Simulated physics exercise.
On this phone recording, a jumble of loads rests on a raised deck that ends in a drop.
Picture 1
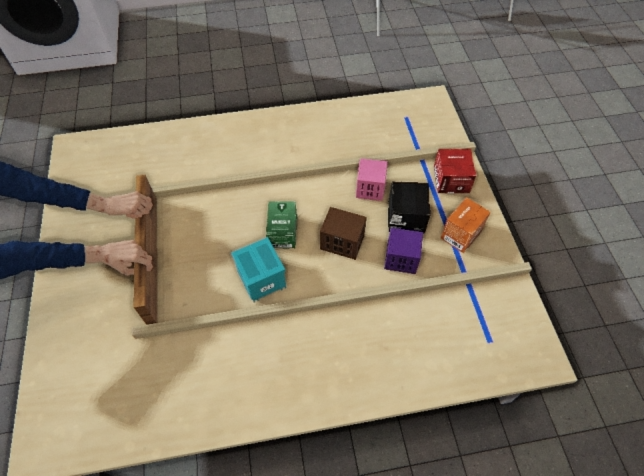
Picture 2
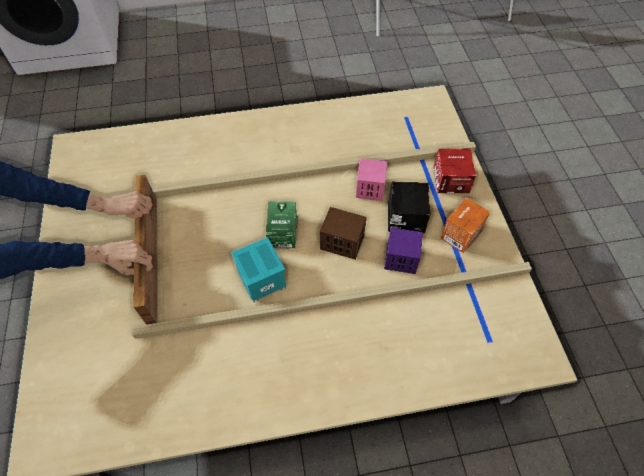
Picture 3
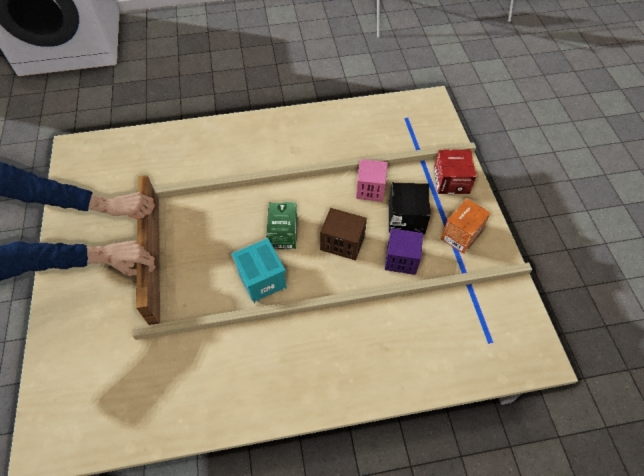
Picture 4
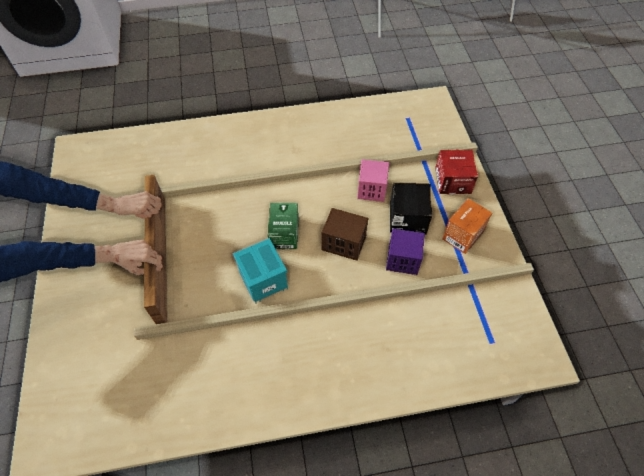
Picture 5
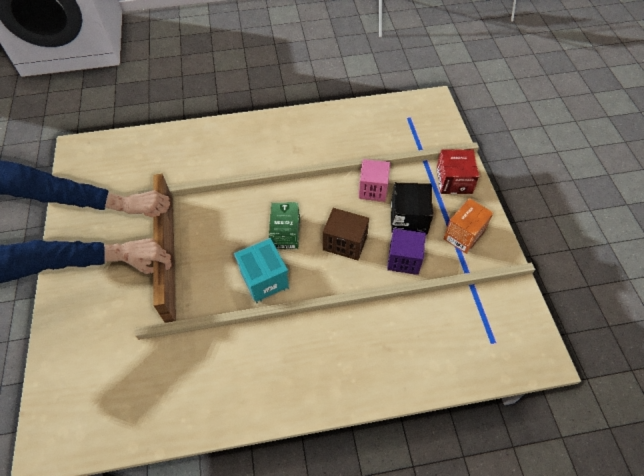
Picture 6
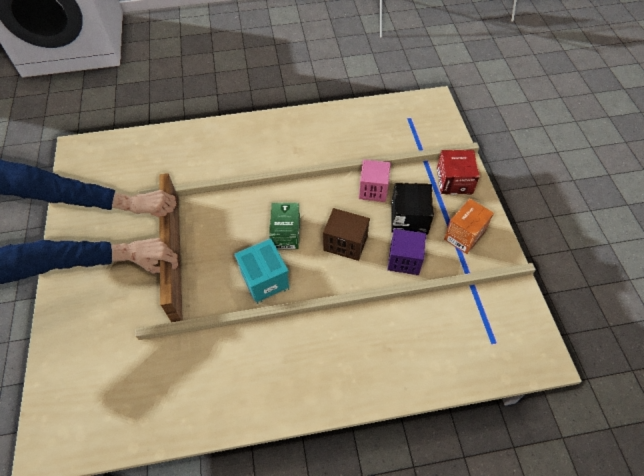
Two hands slide a wooden plank slightly right between rails toward several still, colourful boxes.
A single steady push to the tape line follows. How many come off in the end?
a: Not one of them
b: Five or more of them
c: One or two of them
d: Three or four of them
(c) One or two of them.
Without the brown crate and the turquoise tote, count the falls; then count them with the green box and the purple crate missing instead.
First 0, second 0.
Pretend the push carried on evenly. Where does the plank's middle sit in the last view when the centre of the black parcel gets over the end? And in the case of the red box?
About (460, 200), and about (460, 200) for the other.
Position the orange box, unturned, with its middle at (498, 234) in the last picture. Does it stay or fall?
Started there, the object drops over the edge.
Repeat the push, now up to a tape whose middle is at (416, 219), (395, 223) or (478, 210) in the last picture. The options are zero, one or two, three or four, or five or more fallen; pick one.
Result per tape, in order - none / none at all / more than four.
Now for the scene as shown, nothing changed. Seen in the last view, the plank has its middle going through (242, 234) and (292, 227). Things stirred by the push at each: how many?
At the first point the count is 1, at the second it's 2.
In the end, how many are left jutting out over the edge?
I'd say 4 of them.
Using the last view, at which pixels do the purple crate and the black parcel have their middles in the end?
The purple crate finishes at (519, 248); the black parcel finishes at (489, 184).
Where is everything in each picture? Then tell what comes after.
In the first frame, red box (454, 171); orange box (465, 225); black parcel (408, 208); plank (146, 247); tape (442, 214).
In the second frame, orange box (465, 225); brown crate (343, 233).
In the third frame, black parcel (409, 208); plank (149, 248).
In the fourth frame, red box (456, 172); pink crate (373, 181).
In the fifth frame, orange box (468, 226); turquoise tote (263, 271).
In the sixth frame, red box (457, 172); orange box (468, 227); black parcel (412, 209); plank (170, 245); tape (446, 215).
A little later, none off yet; red box at rest near (457, 172); orange box at rest near (468, 227); black parcel at rest near (412, 209).
Next, none off yet; red box at rest near (457, 172); orange box at rest near (468, 227); black parcel shifted about its own width near (436, 202).
When it is over, the number that fall off is one or two; down, orange box.
